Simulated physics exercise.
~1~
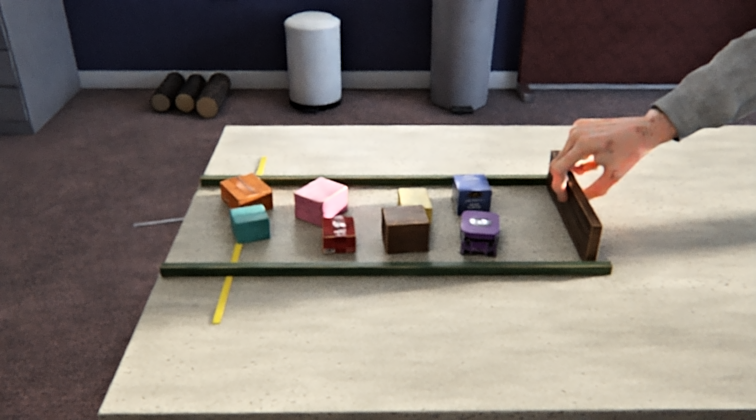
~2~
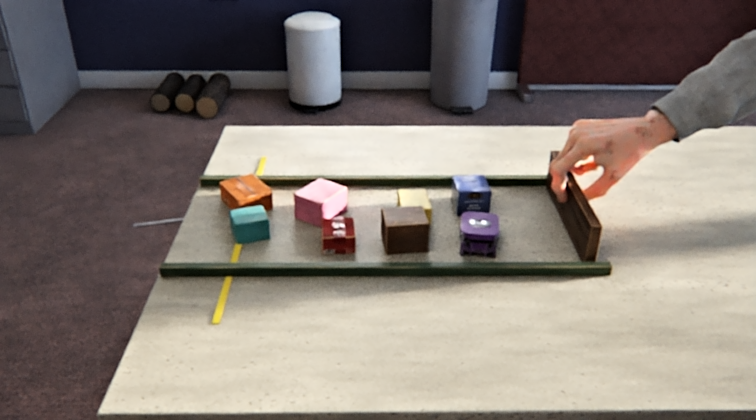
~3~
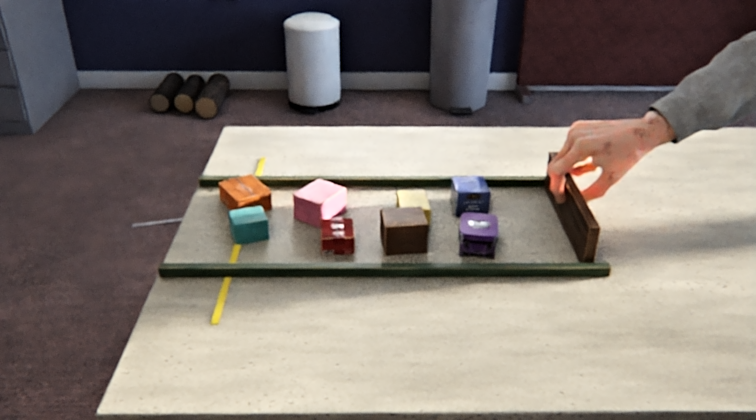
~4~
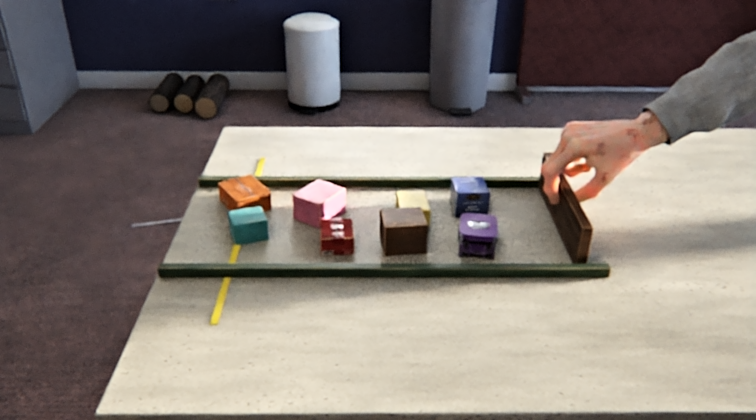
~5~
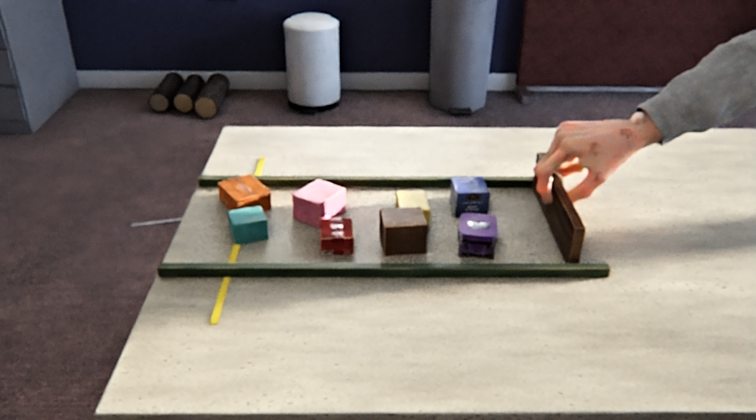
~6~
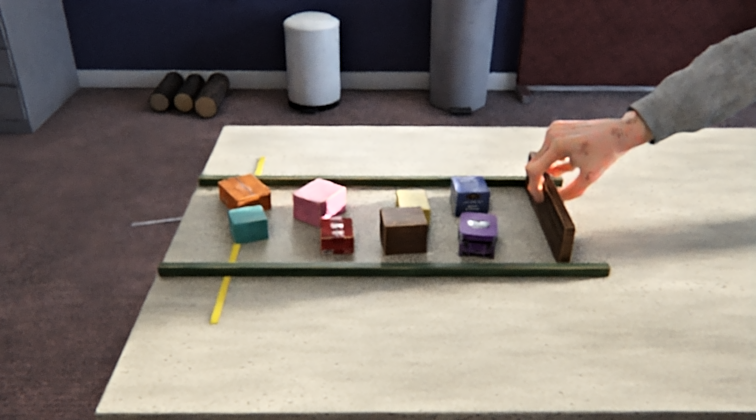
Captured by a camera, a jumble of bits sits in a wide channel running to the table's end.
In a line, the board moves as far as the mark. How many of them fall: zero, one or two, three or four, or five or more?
Three or four.
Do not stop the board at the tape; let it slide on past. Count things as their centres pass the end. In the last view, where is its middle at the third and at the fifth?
The first puts it near (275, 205), the next near (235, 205).
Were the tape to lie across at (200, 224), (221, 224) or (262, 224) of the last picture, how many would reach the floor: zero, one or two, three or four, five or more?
Results per position - at least five / five or more / three to four.
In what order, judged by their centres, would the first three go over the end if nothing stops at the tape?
Order, earliest first: The turquoise block; the orange box; the red box.
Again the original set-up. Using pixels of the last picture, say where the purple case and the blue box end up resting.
Roughly (218, 236), and the other roughly (231, 194).
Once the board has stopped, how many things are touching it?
The count comes out at 2.
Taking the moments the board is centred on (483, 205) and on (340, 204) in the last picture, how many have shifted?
Respectively 2 and 8.
A little later, none off yet; orange box at rest near (245, 195); turquoise block at rest near (248, 224); pink block at rest near (319, 203).
Next, none off yet; orange box shifted a little near (221, 193); turquoise block shifted about its own width near (209, 224); pink block shifted about its own width near (255, 204).
When it is over, the number that fall off is three or four; down, red box, pink block, turquoise block and orange box.
